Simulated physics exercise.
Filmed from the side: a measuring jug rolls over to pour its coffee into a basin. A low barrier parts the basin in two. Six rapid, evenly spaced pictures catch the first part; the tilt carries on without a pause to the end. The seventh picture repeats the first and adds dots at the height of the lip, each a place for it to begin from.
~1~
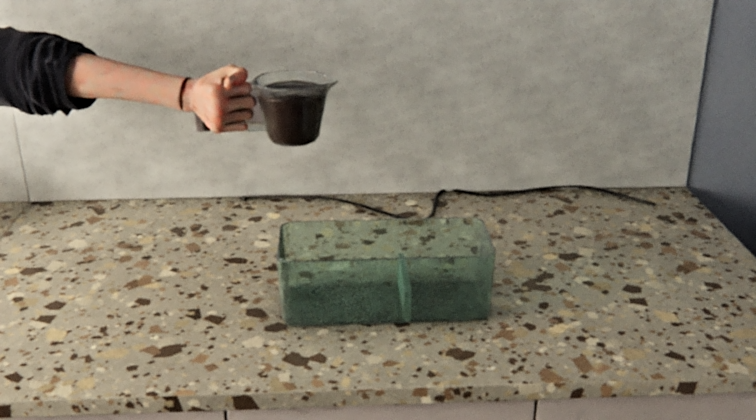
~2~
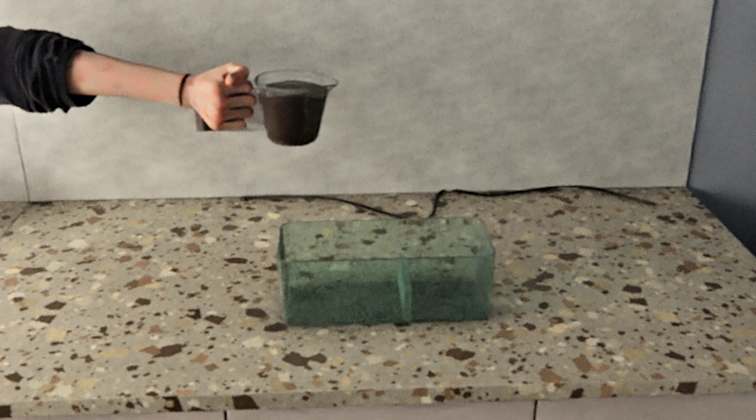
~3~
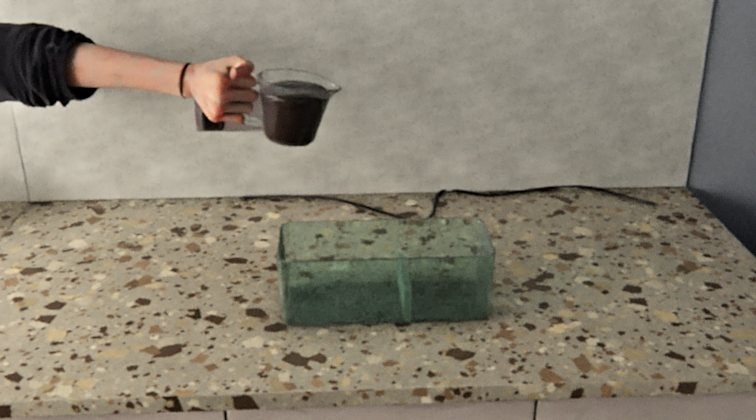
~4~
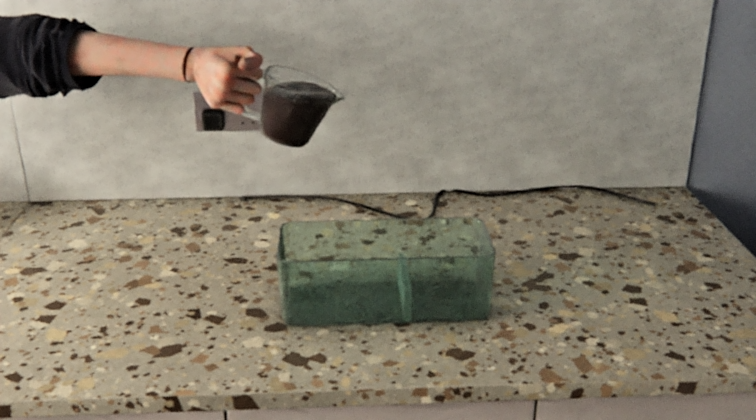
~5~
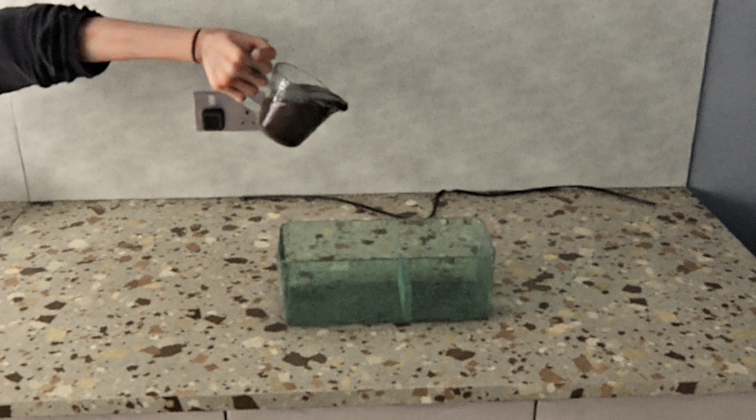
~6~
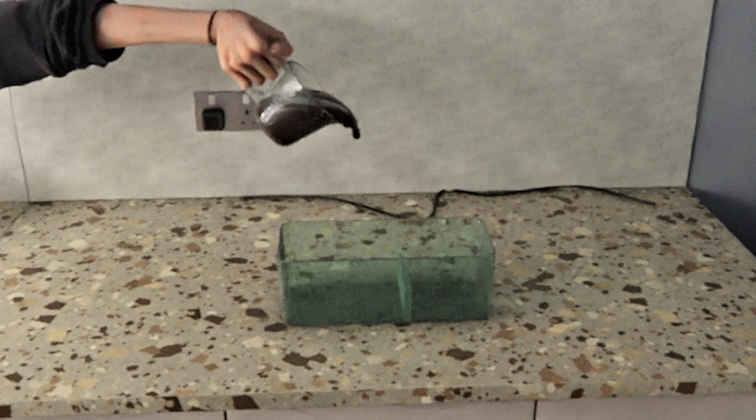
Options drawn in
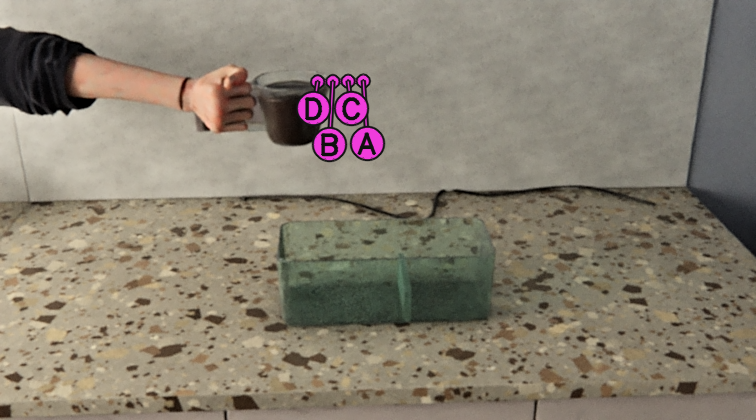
Hand tilting a glass jug of dark coffee rightward above a divided green basin, the liquid beginning to pour over its lip.
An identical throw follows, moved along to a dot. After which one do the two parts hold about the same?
A is best.
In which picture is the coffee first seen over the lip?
Picture 5.
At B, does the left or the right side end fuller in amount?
The left side.
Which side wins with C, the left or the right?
The left one.
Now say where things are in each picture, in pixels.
The first picture shows upright, lip at (336, 81); basin from (282, 323) to (489, 316); top of the wall at (404, 271); nothing has left yet.
The second picture shows tipped about 2°, lip at (337, 83); nothing has left yet.
The third picture shows tipped about 9°, lip at (340, 88); nothing has left yet.
The fourth picture shows tipped about 20°, lip at (343, 97); nothing has left yet.
The fifth picture shows tipped about 34°, lip at (345, 109); coffee is over the lip, down to (345, 109).
The sixth picture shows tipped about 50°, lip at (343, 123); coffee is over the lip, down to (357, 135).
On the marked copy, A at (363, 81); B at (332, 81); C at (348, 81); D at (317, 81).
If A is chosen, about 53 % ends left of the wall and 43 % right of it; 4 % is lost outside.
If B is chosen, about 86 % ends left of the wall and 5 % right of it; 9 % is lost outside.
If C is chosen, about 74 % ends left of the wall and 18 % right of it; 8 % is lost outside.
If D is chosen, about 89 % ends left of the wall and 6 % right of it; 6 % is lost outside.
